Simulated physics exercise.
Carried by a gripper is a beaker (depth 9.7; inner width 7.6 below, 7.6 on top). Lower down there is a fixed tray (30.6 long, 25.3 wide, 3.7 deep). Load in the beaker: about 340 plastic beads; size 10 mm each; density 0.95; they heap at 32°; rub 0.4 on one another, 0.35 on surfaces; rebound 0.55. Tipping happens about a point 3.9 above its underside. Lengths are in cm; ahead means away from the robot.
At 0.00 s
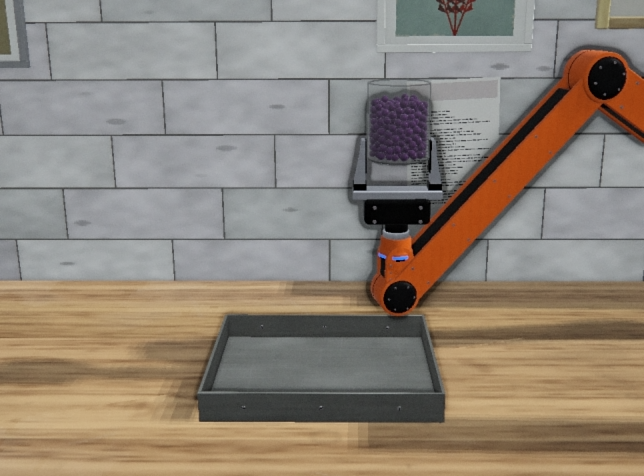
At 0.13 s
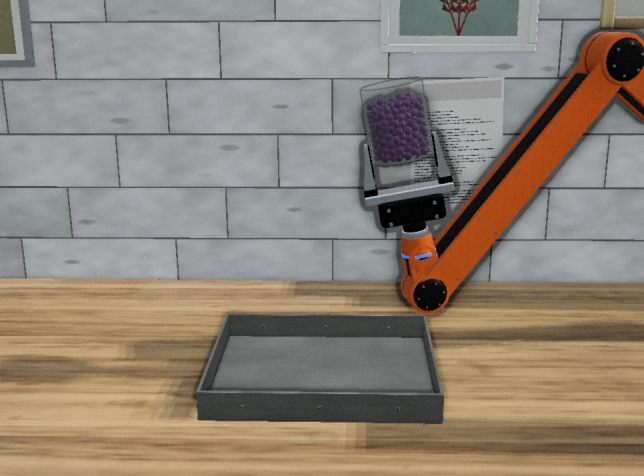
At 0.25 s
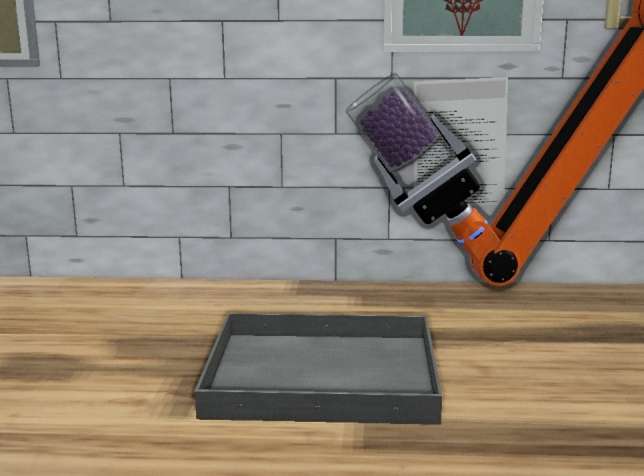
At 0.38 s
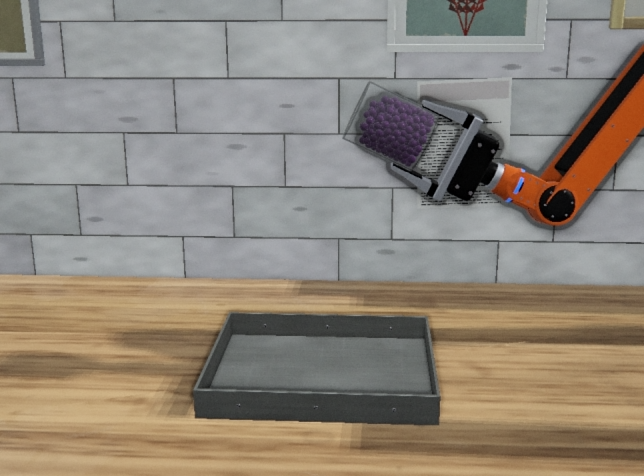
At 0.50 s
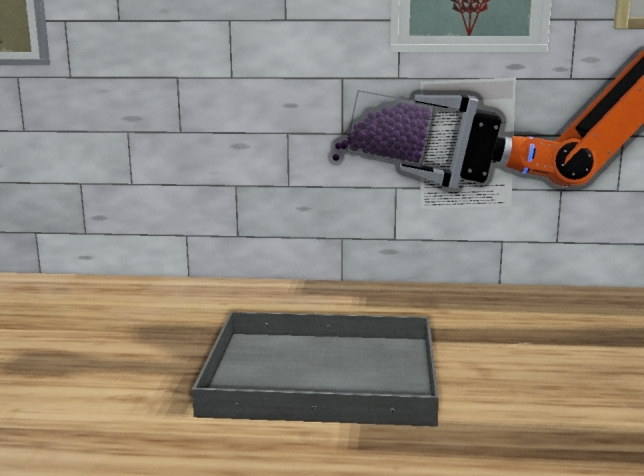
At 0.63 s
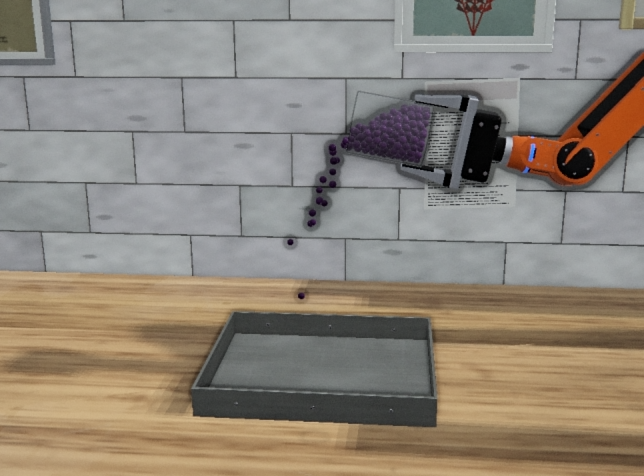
A wooden counter stands before a wall of pale grey bricks, seen from the front and slightly above, with framed art and a printed sheet on the wall. An orange robot arm at right grips a clear beaker of purple beads above a dark grey tray. The arm tilts the beaker leftward until it lies nearly sideways, and beads trickle out over its rim as the camera drifts slightly left.
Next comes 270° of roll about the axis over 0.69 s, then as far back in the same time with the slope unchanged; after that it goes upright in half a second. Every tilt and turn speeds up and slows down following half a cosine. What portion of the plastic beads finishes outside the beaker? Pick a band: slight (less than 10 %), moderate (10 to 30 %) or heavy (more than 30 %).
Heavy.
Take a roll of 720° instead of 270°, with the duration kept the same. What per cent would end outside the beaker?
Roughly 35 %.
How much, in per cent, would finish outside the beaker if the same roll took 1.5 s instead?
That would give near 50 in a hundred.
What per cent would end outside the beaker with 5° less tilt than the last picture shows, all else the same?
It would be near 25 per cent.
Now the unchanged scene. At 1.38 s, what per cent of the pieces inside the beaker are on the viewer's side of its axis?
I'd put it at about 55 per cent.
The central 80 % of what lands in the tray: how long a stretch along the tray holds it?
That stretch is roughly 24 cm long.
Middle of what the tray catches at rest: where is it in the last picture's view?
The centre sits around (270, 368).
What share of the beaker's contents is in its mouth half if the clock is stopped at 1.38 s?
Looks like around 40 per cent to me.
After 1.38 s, tipped 80°, highest piece 37 above the table; 258 in the beaker, 60 in the tray, 1 on the table or floor, 22 in flight or on a rim.
After 2.13 s, tipped 68°, highest piece 37 above the table; 208 in the beaker, 113 in the tray, 3 on the table or floor, 17 in flight or on a rim.
After 2.71 s, upright, highest piece 39 above the table; 207 in the beaker, 129 in the tray, 5 on the table or floor.
After 3.41 s, upright, highest piece 38 above the table; 207 in the beaker, 129 in the tray, 5 on the table or floor.
At rest, 207 in the beaker, 129 in the tray, 5 on the table or floor. That is 39 % outside the beaker.
